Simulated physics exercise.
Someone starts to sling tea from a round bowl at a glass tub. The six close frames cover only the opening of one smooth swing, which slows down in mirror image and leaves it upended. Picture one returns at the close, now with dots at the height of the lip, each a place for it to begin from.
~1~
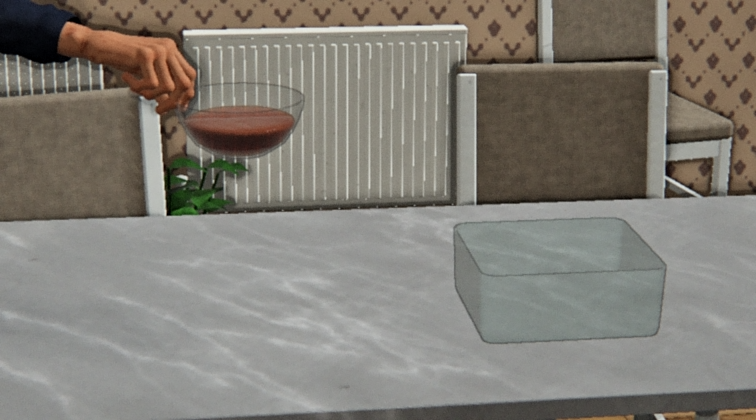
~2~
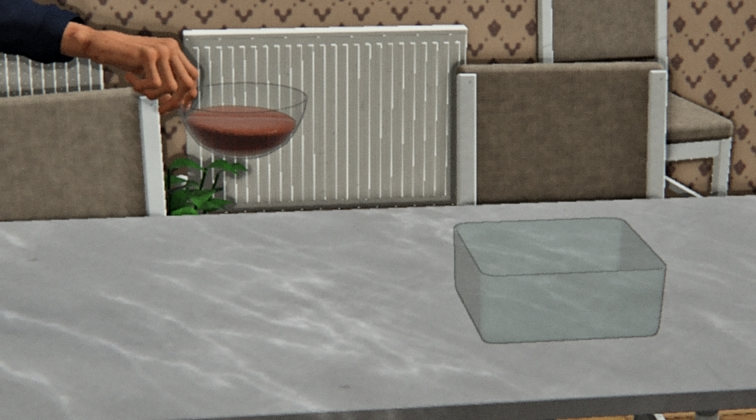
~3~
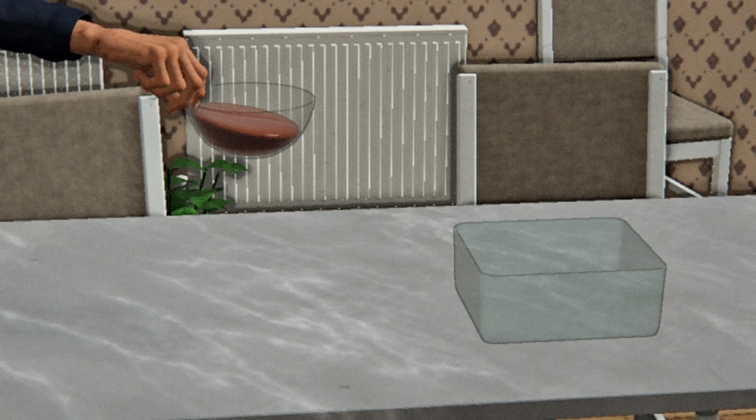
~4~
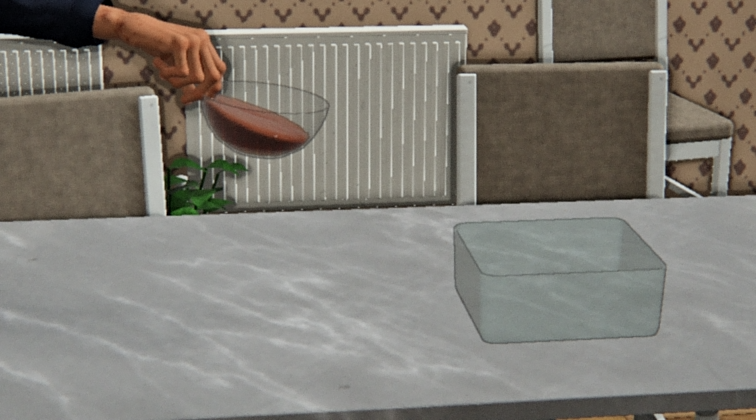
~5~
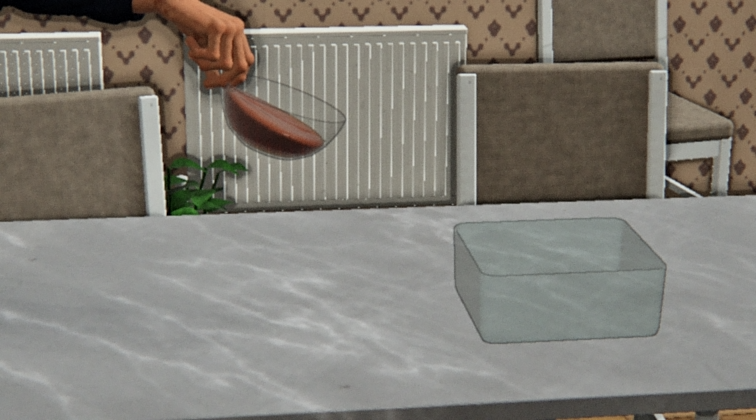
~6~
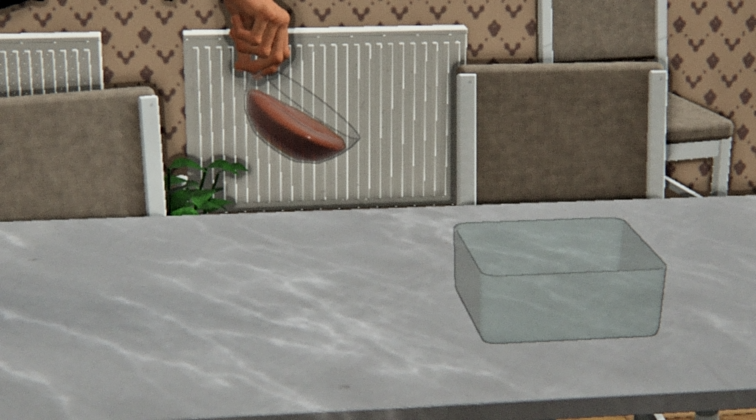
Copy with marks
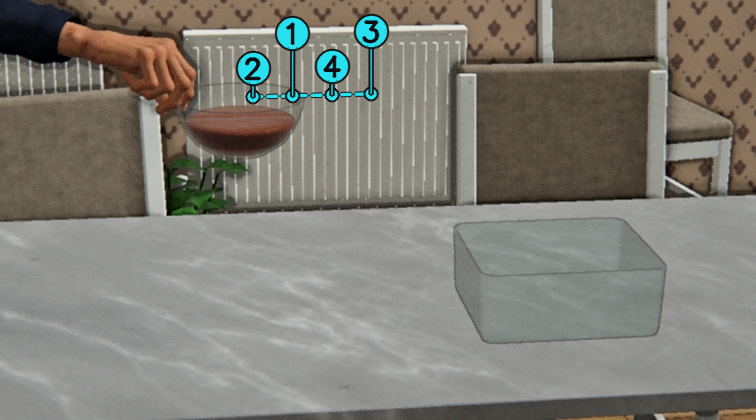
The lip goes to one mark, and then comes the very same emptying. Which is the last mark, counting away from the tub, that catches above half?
That is place 4.
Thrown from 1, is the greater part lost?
Yes, it does.
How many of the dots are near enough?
Two of the four.
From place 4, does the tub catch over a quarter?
Yes.
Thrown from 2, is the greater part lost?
Yes, that goes wrong.
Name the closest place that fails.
Here it is place 1.
In cyan, 1 at (292, 95); 2 at (253, 96); 3 at (371, 93); 4 at (332, 94).
Choosing 1, about 20 % lands in the tub, 76 % falls short and 4 % goes beside or beyond.
Choosing 2, about 0 % lands in the tub, 98 % falls short.
Choosing 3, about 74 % lands in the tub, 5 % falls short and 22 % goes beside or beyond.
Choosing 4, about 65 % lands in the tub, 21 % falls short and 15 % goes beside or beyond.
